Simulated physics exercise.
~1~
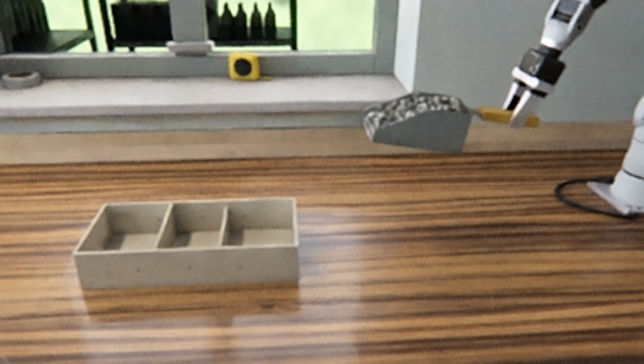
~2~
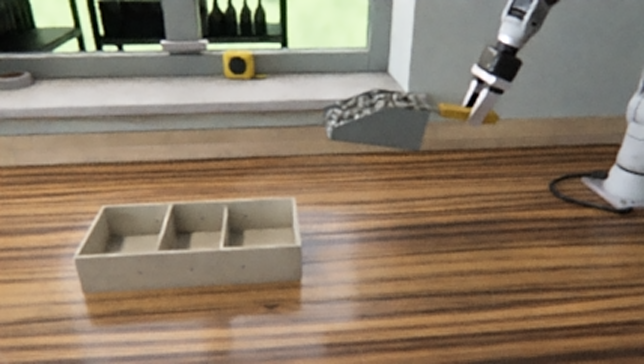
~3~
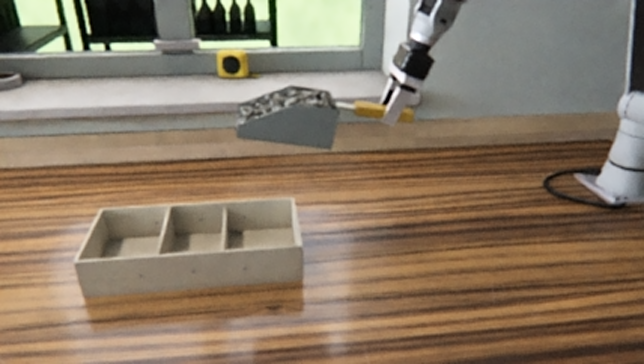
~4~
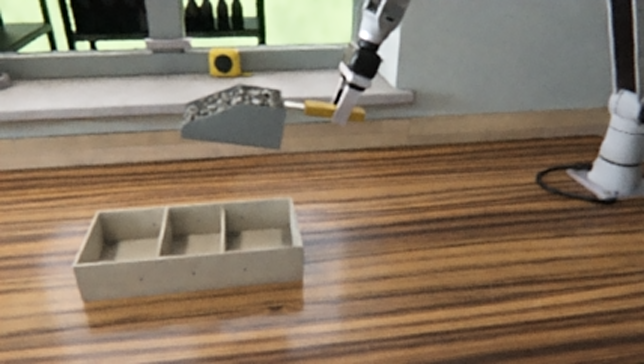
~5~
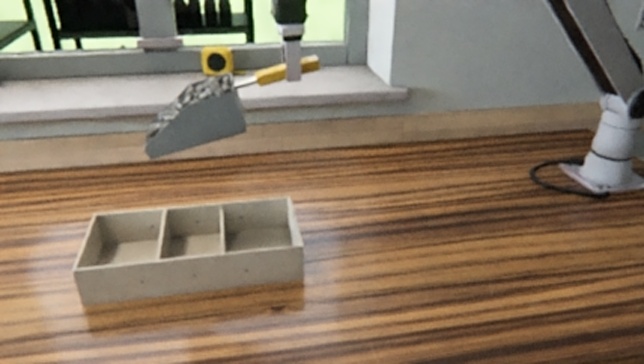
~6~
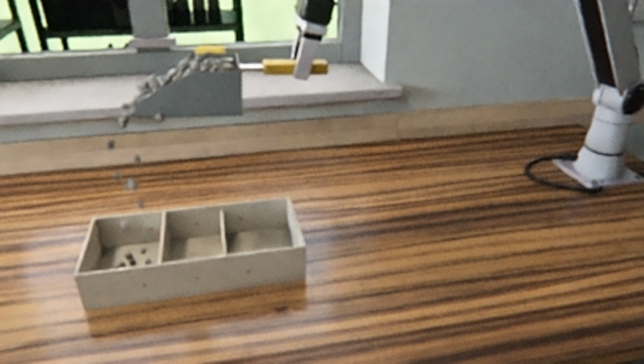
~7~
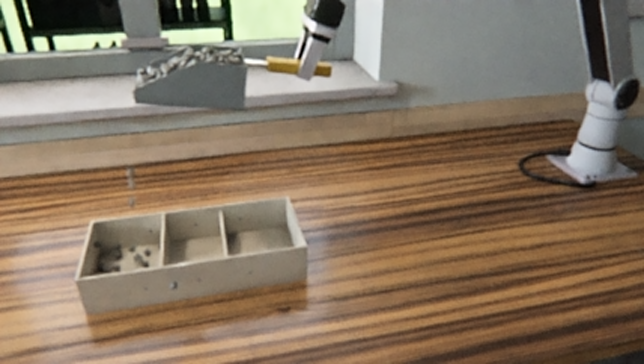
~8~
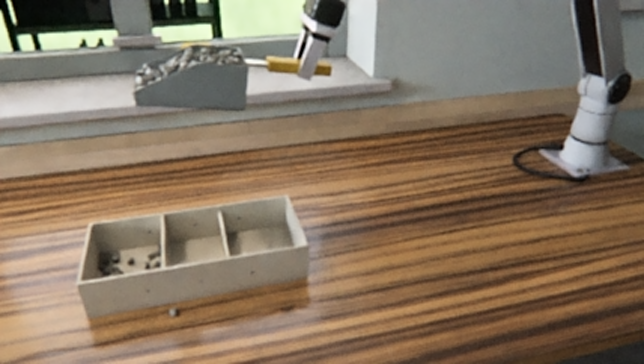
To begin with, a robot arm holds a grey scoop heaped with small pebbles by its yellow handle, above a striped wooden table where an open box with three compartments sits. The arm carries the scoop left until it hangs above the box. It then tips the scoop forward, and a few pebbles spill from the front edge into the left compartment. The scoop tilts back and rises slightly, stopping the flow while one stray pebble drops in front of the box. At the end, the scoop hangs still, mostly full, with a small scattering in the left compartment and the other two empty.
